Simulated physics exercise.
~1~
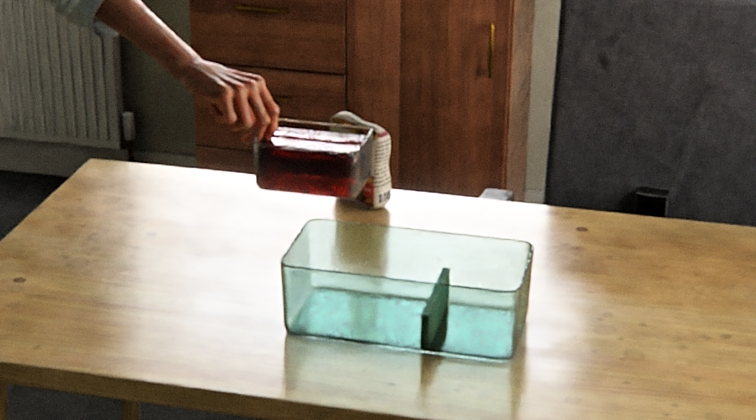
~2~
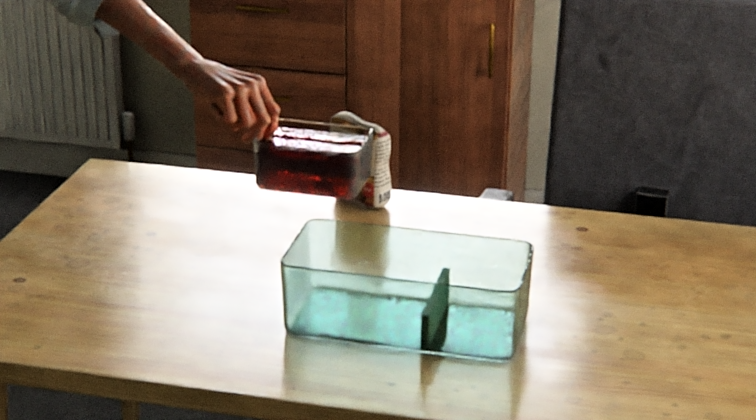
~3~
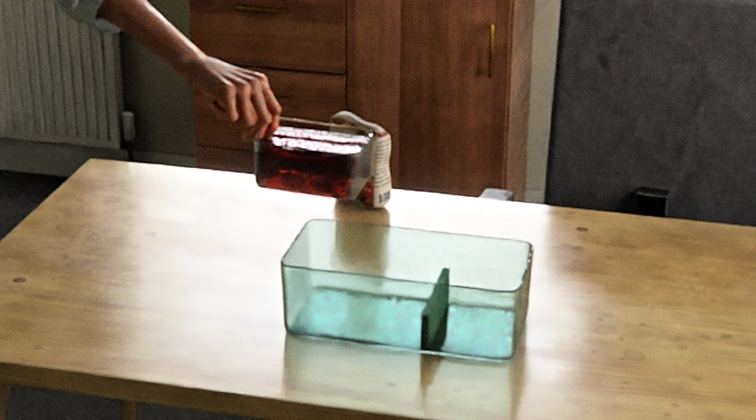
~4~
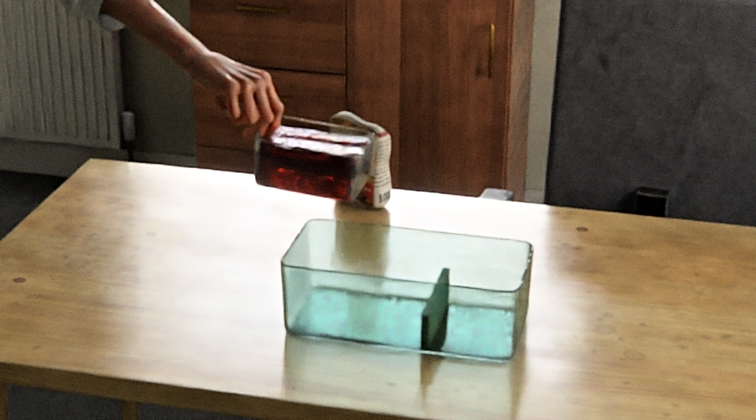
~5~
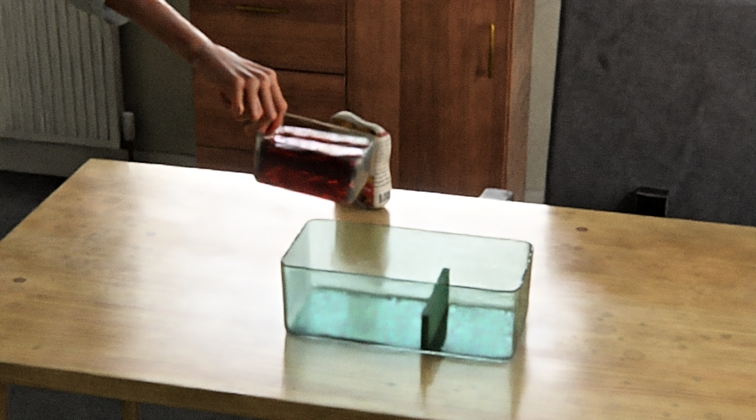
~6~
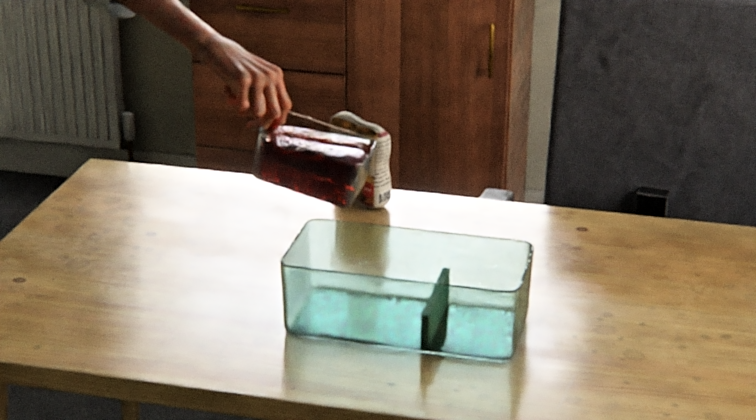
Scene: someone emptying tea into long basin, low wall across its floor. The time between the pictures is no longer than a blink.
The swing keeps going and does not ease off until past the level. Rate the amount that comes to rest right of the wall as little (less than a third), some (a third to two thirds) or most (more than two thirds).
Little.
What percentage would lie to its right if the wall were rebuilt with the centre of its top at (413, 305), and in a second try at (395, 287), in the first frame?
Case 1: 50 %; case 2: 65 %.
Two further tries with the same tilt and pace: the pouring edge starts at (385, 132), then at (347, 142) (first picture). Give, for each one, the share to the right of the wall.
It works out to around 40 % and then around 5 %.
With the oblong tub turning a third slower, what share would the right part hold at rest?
About 5 per cent.
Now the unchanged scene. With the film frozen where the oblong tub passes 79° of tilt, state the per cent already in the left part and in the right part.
Left part close to 25 in a hundred, right part close to 0.
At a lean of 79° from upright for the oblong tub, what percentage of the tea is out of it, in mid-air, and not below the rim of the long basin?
It's close to 40 per cent.
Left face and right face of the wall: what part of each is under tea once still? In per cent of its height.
I'd put the left at about 40 and the right at about 0.
A moment on, the oblong tub is tipped on its side and 34 per cent is still to pour, 24 is left of the wall and 0 right of it.
Next, the oblong tub is tipped right over and 4 per cent is still to pour, 90 is left of the wall and 1 right of it.
Then the oblong tub is tipped right over and 0 per cent is still to pour, 96 is left of the wall and 2 right of it.
Later the oblong tub is tipped right over and 0 per cent is still to pour, 96 is left of the wall and 2 right of it.
In the end 96 per cent lies left of the wall, 2 right of it and 2 outside.
